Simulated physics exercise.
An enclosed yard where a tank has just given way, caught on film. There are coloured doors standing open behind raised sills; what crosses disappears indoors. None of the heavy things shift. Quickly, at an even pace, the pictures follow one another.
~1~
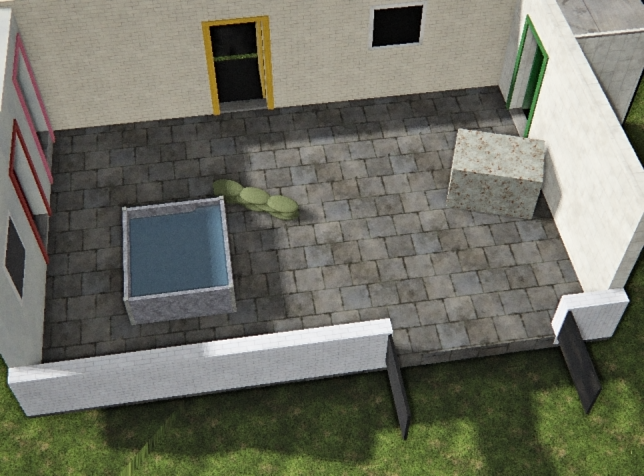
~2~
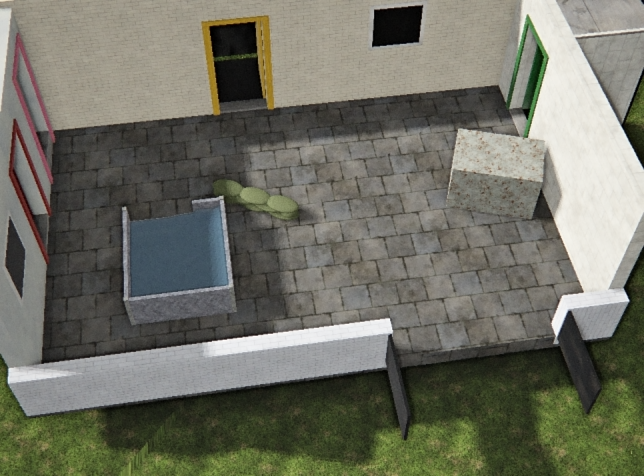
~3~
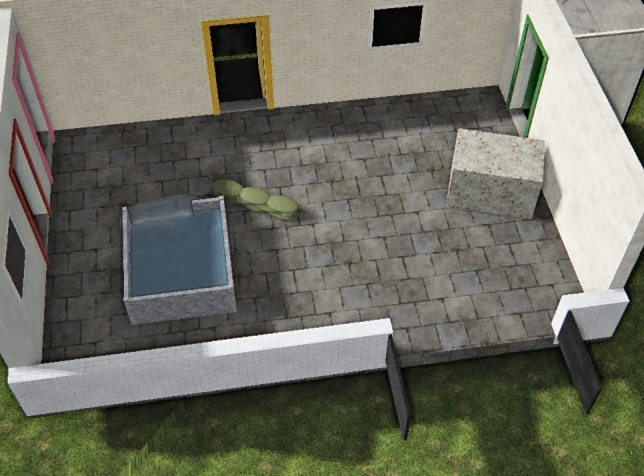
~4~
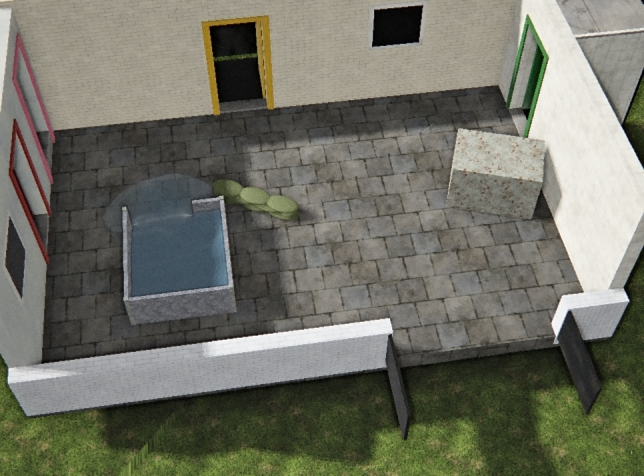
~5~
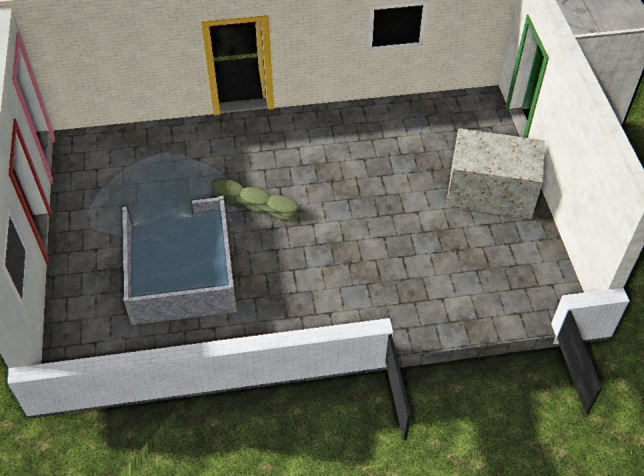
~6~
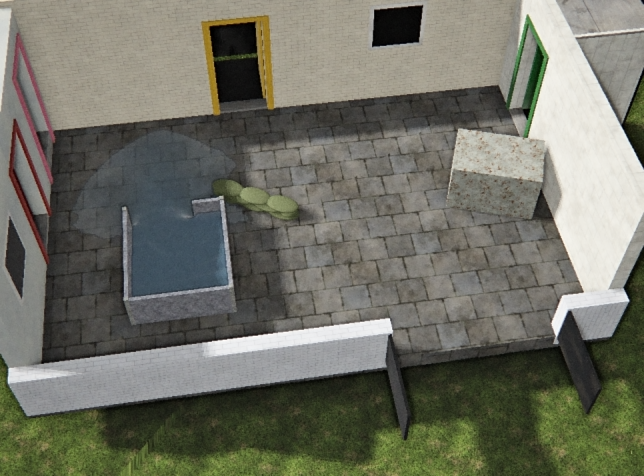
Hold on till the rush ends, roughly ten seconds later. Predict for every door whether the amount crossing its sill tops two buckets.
The green door tops it. The red door does not top it. The yellow door tops it. The pink door does not top it.
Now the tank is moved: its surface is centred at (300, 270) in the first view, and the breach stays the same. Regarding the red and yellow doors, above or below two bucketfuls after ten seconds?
Log: Red breaks the limit; yellow misses the mark.
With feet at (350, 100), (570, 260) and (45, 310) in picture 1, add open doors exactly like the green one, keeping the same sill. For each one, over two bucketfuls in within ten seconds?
The three doors, in turn: Is short of it, is short of it, is short of it.
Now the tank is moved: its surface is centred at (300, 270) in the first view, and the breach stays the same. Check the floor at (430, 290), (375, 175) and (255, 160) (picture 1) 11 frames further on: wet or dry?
In turn: Dry, under water, awash.
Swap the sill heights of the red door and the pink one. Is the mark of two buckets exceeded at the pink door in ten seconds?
Well, the pink door ends up over.
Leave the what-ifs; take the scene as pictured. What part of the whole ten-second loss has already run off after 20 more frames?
I'd put it at 35 per cent.
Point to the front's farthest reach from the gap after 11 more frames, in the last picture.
The wet edge reaches furthest near (317, 110).
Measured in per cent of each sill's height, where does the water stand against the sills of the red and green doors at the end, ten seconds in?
The first sits near 40 in a hundred and the second near 200 in a hundred.
A moment on, water covers 20 % of the floor; the green door not reached, the red door not reached, the yellow door wet at the sill, nothing in, the pink door wet at the sill, nothing in.
Next, water covers 20 % of the floor; the green door not reached, the red door wet at the sill, nothing in, the yellow door under two buckets in, the pink door wet at the sill, nothing in.
Then, water covers 30 % of the floor; the green door not reached, the red door wet at the sill, nothing in, the yellow door over two buckets in, the pink door wet at the sill, nothing in.
Later, water covers 60 % of the floor; the green door under two buckets in, the red door wet at the sill, nothing in, the yellow door over two buckets in, the pink door wet at the sill, nothing in.
In the end, water covers 75 % of the floor; the green door over two buckets in, the red door wet at the sill, nothing in, the yellow door over two buckets in, the pink door wet at the sill, nothing in.
